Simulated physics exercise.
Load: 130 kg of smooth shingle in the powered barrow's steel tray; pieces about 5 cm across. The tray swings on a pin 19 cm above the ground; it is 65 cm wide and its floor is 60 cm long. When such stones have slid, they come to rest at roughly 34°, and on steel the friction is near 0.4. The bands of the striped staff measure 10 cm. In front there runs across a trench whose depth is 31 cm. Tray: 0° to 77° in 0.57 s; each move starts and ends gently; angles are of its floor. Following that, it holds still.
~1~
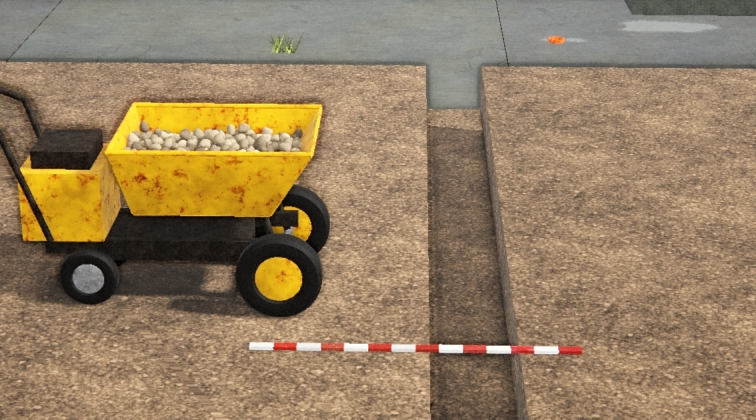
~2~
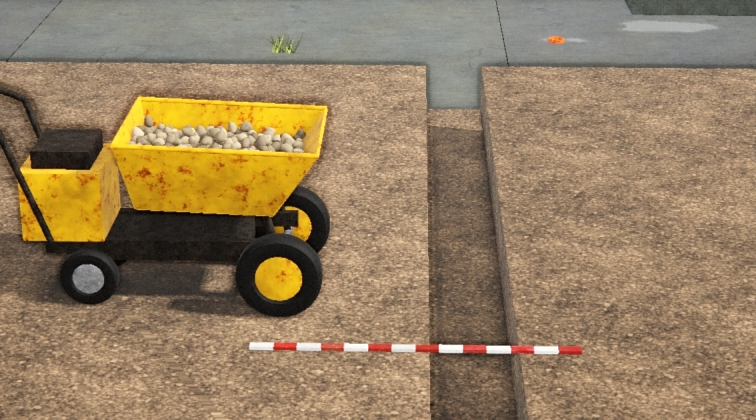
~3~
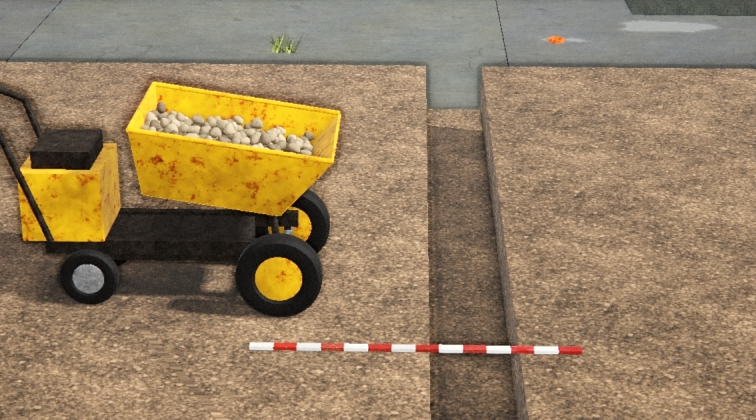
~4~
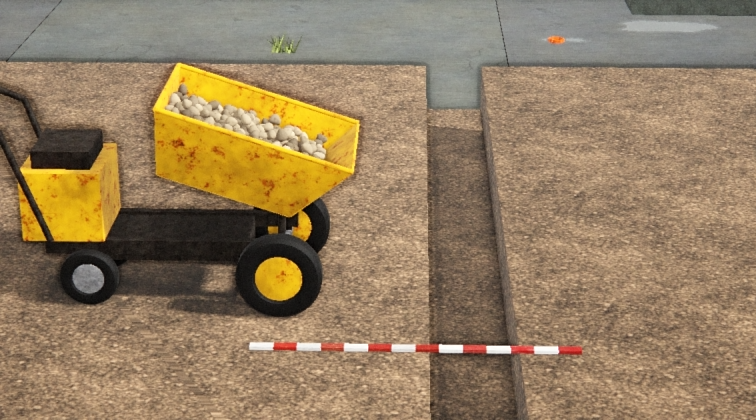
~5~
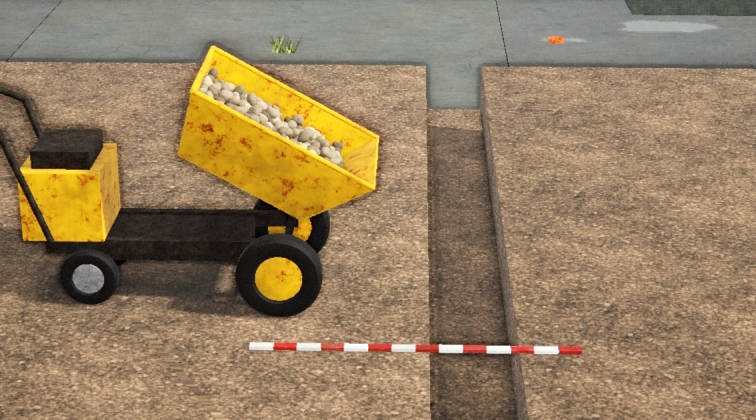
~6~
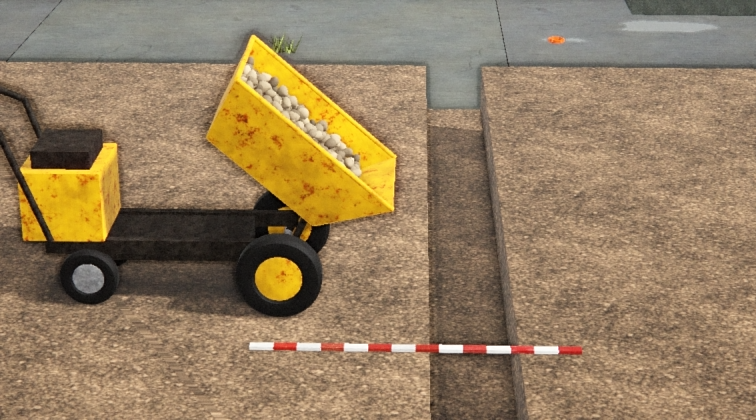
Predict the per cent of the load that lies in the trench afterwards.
79 per cent.
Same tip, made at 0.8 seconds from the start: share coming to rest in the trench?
I'd put it at some 95 in a hundred.
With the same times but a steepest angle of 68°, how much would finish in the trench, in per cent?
Roughly 80 percent.
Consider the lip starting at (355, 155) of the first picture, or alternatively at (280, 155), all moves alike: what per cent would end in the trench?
Near 40 then near 80 percent.
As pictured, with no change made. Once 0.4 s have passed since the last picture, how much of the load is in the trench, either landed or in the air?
Roughly 50% by that time.
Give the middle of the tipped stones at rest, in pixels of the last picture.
Their middle ends up near (483, 331).
Then, 0.1 s after the last picture the floor is at 65°, 100 % in the tray; the foremost stones are at (401, 217).
Then, 0.4 s after the last picture the floor is at 77°, 51 % in the tray, 49 % in the trench; the foremost stones are at (507, 307).
Then, 0.7 s after the last picture the floor is at 77°, 4 % in the tray, 1 % short of the trench, 73 % in the trench, 21 % past the trench; the foremost stones are at (735, 285).
Then, 2.7 s after the last picture the floor is at 77°, 0 % in the tray, 79 % in the trench, 21 % past the trench; the foremost stones are past the picture's edge.
